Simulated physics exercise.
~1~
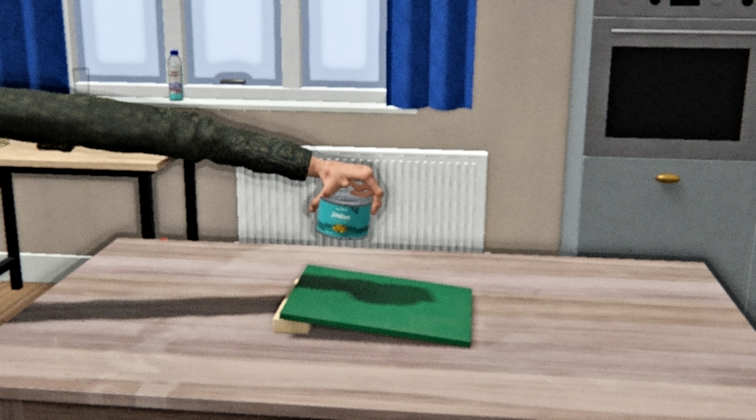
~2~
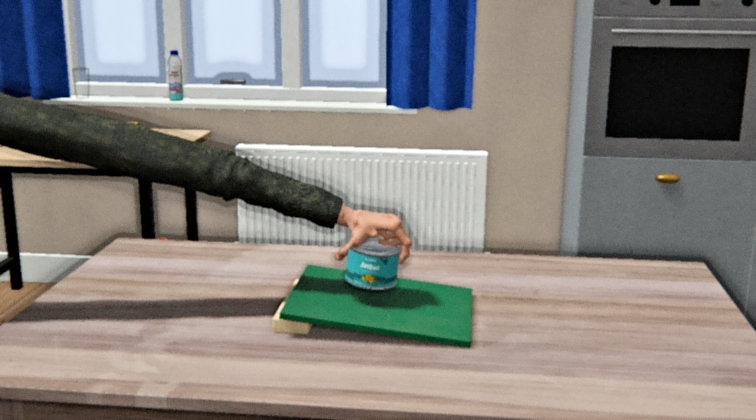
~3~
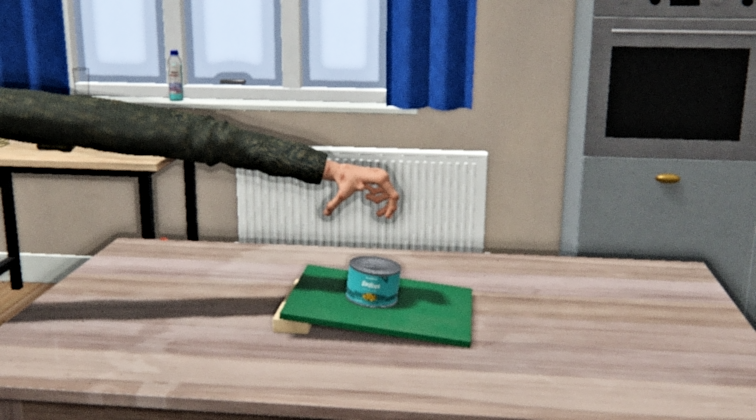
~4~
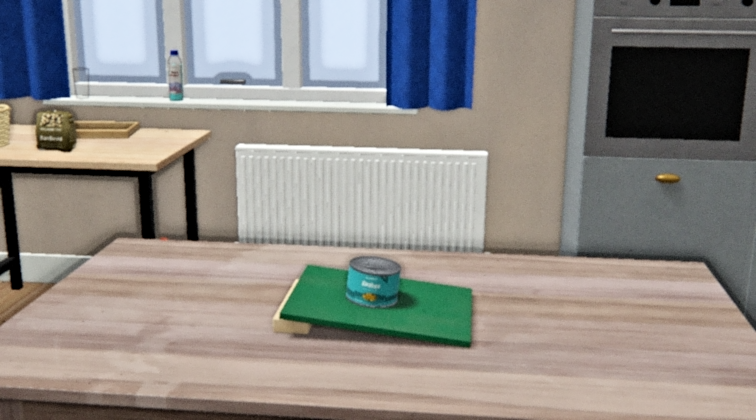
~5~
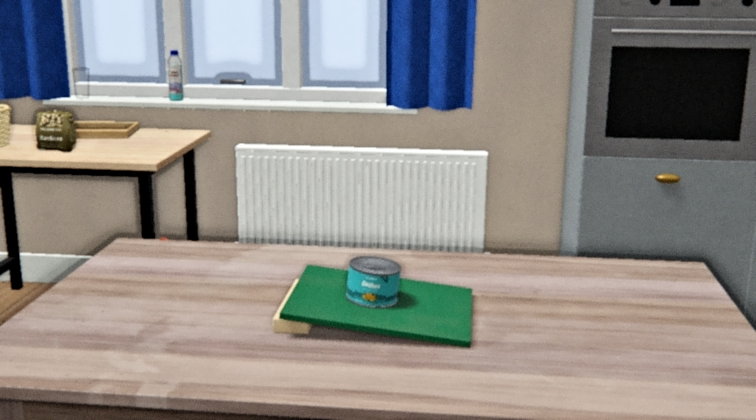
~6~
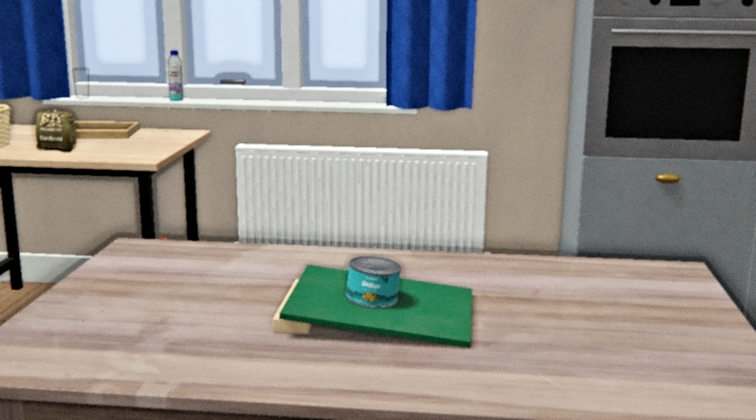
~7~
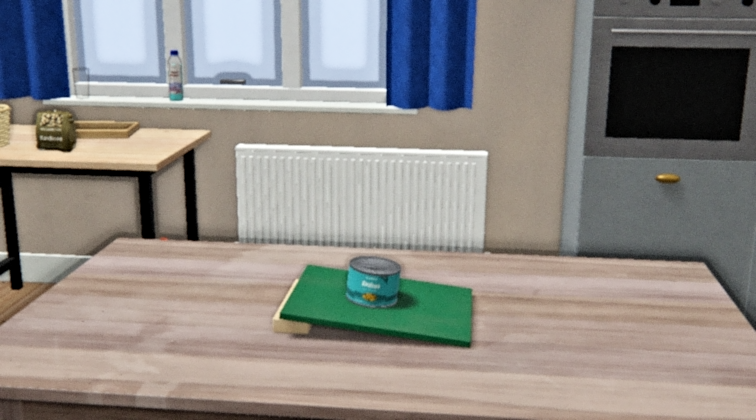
A hand lowering a turquoise tub onto a tilted green board, letting go and withdrawing left, the tub staying where it was placed.
